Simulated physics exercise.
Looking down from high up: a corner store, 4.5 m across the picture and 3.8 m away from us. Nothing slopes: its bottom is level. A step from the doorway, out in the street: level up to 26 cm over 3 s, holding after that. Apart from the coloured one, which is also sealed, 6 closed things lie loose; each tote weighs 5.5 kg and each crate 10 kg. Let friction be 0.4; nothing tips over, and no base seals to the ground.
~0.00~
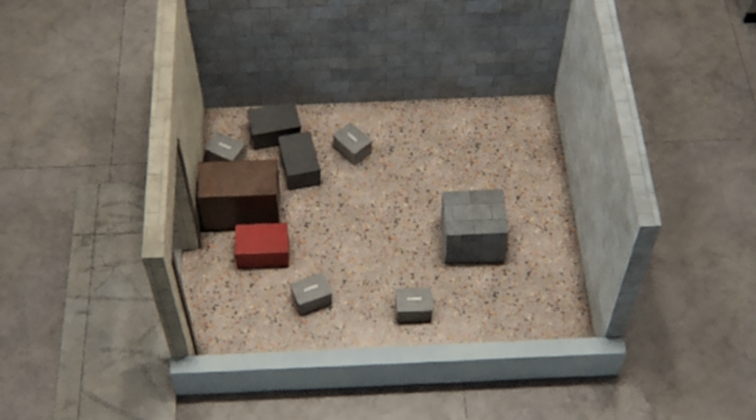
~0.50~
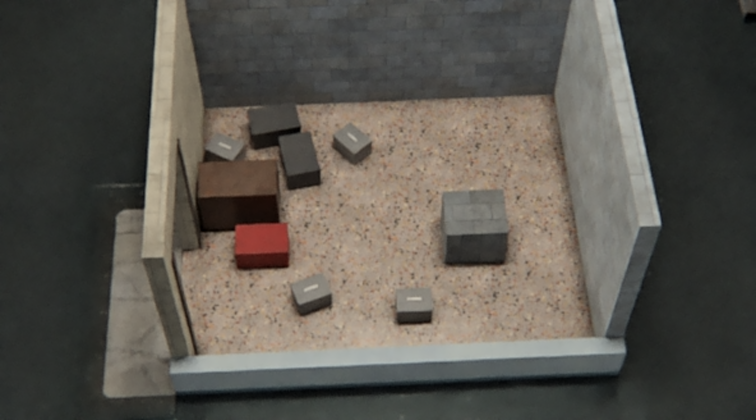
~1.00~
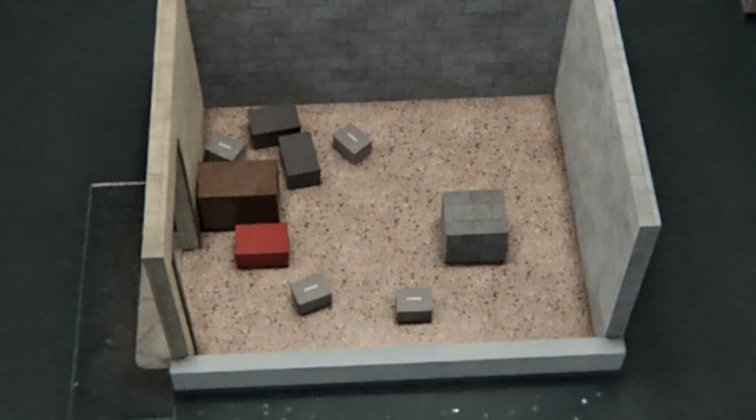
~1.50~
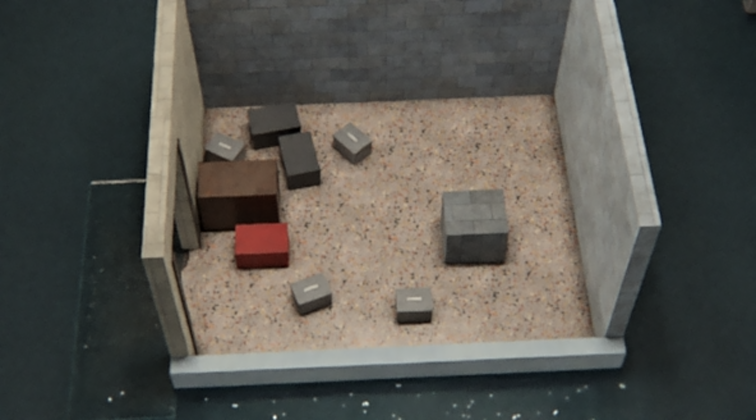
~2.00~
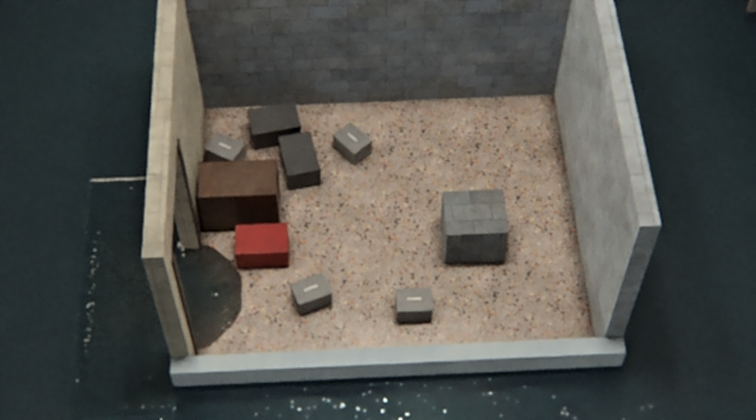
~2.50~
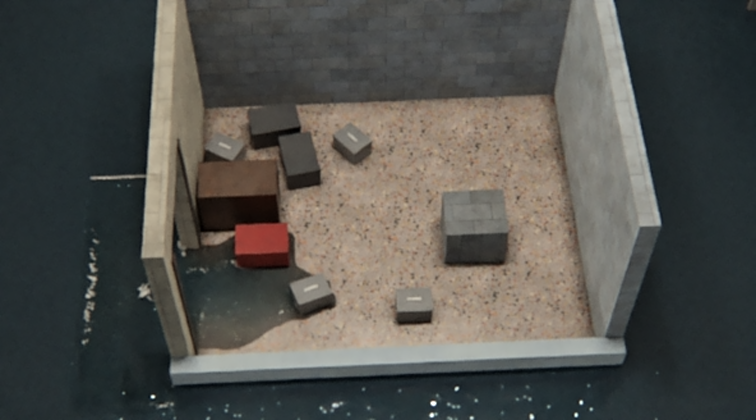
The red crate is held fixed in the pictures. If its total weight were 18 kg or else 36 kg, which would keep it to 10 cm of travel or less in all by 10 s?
It moves too much either way.
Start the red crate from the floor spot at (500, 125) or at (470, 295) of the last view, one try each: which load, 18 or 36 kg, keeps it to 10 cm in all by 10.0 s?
Neither mass does it, then neither mass does it.
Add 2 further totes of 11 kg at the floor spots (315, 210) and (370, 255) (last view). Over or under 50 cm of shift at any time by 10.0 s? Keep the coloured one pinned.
First stays inside, then stays inside.
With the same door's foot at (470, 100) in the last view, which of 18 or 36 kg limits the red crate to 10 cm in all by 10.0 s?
In that case neither load is enough.
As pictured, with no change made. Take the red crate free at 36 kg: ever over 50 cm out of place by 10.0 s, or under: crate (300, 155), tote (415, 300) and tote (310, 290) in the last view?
In order, the three come out beneath, above and above.
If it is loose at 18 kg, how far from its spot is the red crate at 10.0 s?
Roughly 300 cm.
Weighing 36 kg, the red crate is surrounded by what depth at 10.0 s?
About 12 cm.
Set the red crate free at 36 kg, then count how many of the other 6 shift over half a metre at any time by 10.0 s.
3.
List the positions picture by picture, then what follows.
The first frame shows the red crate at (261, 239) rests on the ground; 0.0 m2 under water; 0 of 7 have shifted.
The second frame shows the red crate at (261, 239), on the bottom; 0.0 m2 under water; 0 of 7 have shifted.
The third frame shows the red crate at (261, 239) rests on the ground; water covers 0.0 m2; 0 of 7 have shifted.
The fourth frame shows the red crate at (261, 239), on the bottom; 0.0 m2 under water; 0 of 7 have shifted.
The fifth frame shows the red crate at (261, 239), on the bottom; water covers 0.5 m2; 0 of 7 have shifted.
The sixth frame shows the red crate at (261, 239) rests on the ground; 1.2 m2 under water; 0 of 7 have shifted.
After 3.5 s the red crate would be 33 cm from its start with 18 kg and 5 cm from its start with 36 kg; 8 cm of water round it then.
After 4.5 s the red crate would be 144 cm from its start with 18 kg and 57 cm from its start with 36 kg; 8 cm of water round it then.
After 7.0 s the red crate would be 289 cm from its start with 18 kg and 135 cm from its start with 36 kg; 8 cm of water round it then.
After 10.0 s the red crate would be 294 cm from its start with 18 kg and 190 cm from its start with 36 kg; 12 cm of water round it then.
